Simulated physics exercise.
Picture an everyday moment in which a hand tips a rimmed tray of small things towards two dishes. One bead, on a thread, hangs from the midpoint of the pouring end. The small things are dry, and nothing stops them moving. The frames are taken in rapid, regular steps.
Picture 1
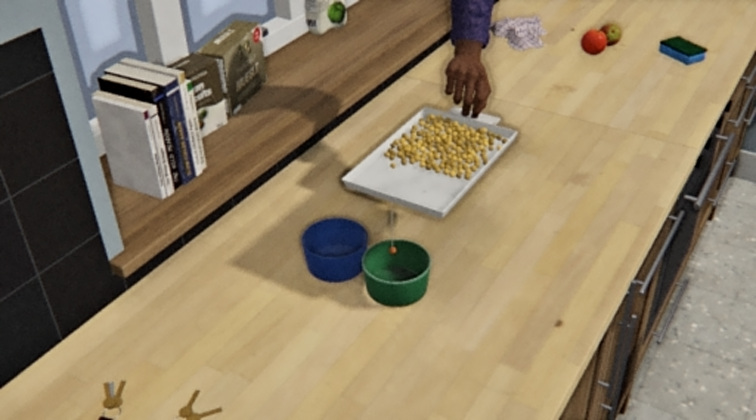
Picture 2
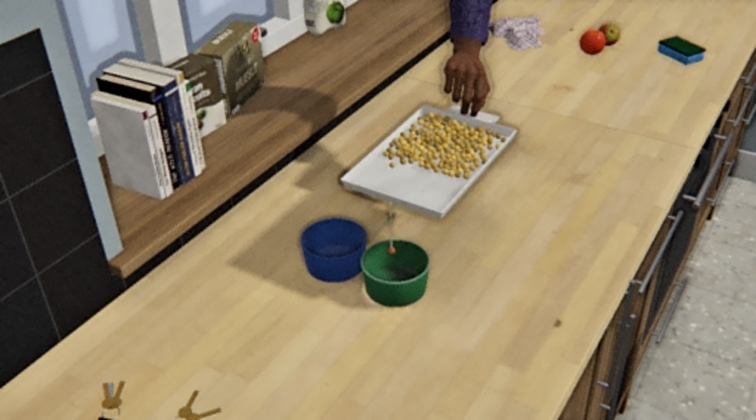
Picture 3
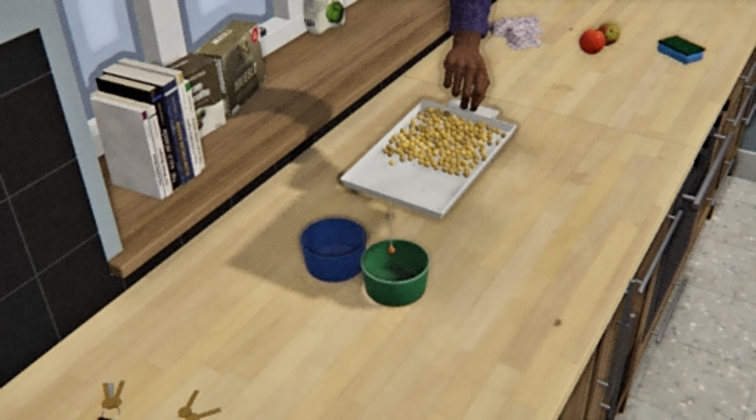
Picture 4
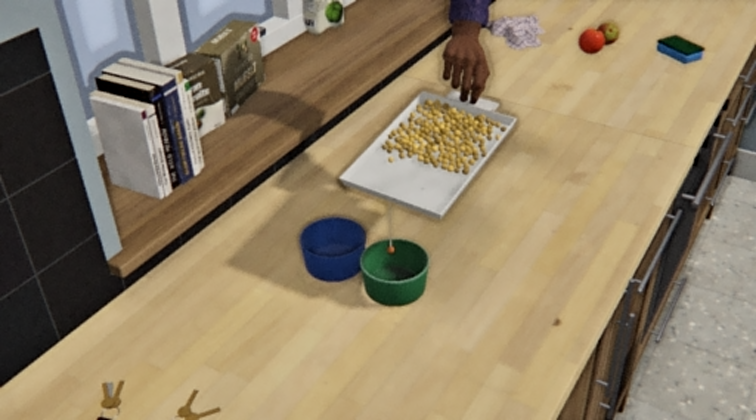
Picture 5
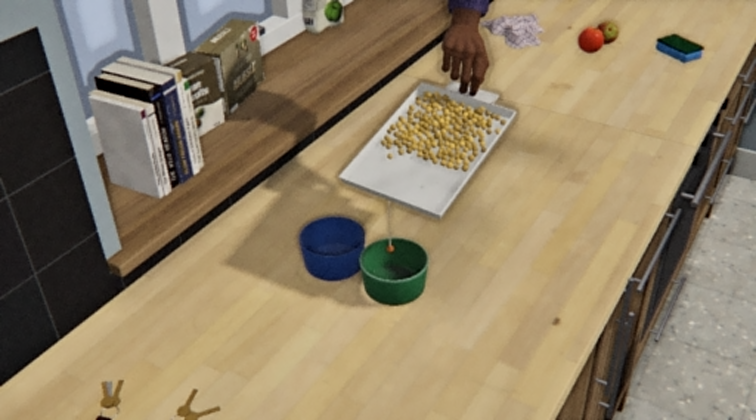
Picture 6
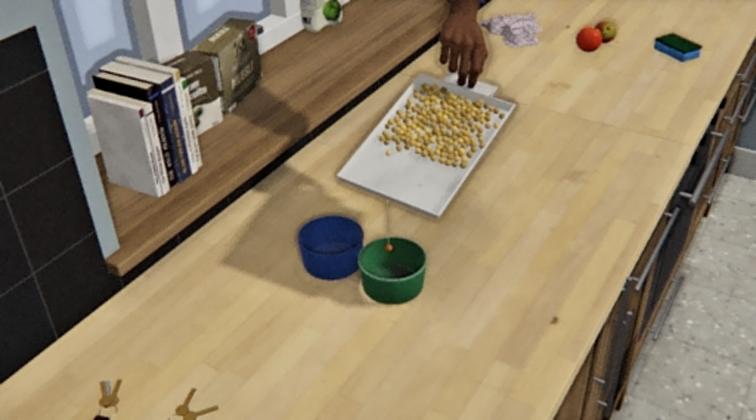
White tray of small yellow balls tilting slightly under a hand, its far end rising, above blue and green dishes on a wooden counter.
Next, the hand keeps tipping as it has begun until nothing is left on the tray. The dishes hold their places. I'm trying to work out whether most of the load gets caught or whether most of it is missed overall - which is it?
Turns out most of it gets away in the end.
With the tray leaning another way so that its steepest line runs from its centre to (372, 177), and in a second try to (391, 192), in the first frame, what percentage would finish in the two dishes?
In order, 90 in a hundred and 40 in a hundred.
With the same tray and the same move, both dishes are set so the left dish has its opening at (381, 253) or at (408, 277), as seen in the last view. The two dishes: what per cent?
The first try gives 60 per cent, the second 80 per cent.
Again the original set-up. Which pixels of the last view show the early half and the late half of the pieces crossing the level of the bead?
At (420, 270) for the first part, then at (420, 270) for the others.
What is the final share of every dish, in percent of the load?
Count per hundred - left dish ~ 0, right dish ~ 20.
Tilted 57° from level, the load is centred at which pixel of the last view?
Look close to (415, 179) in the last picture.
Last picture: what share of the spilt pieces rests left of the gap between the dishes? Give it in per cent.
I make it about 10 percent or so.
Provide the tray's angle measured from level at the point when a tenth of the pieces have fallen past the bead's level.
About 65 degrees.
Soon, tray tipped steeply; nearly all on the tray; a stray few in the right dish; a stray few outside both; a stray few in the air.
A while on, tray tipped right over; about a third on the tray; a small part in the right dish; about a third outside both; about a quarter in the air.
Towards the end, tray tipped past a quarter turn; about a quarter in the right dish; most outside both.
Finally, tray tipped past a quarter turn; about a quarter in the right dish; none in the left dish; most outside both.
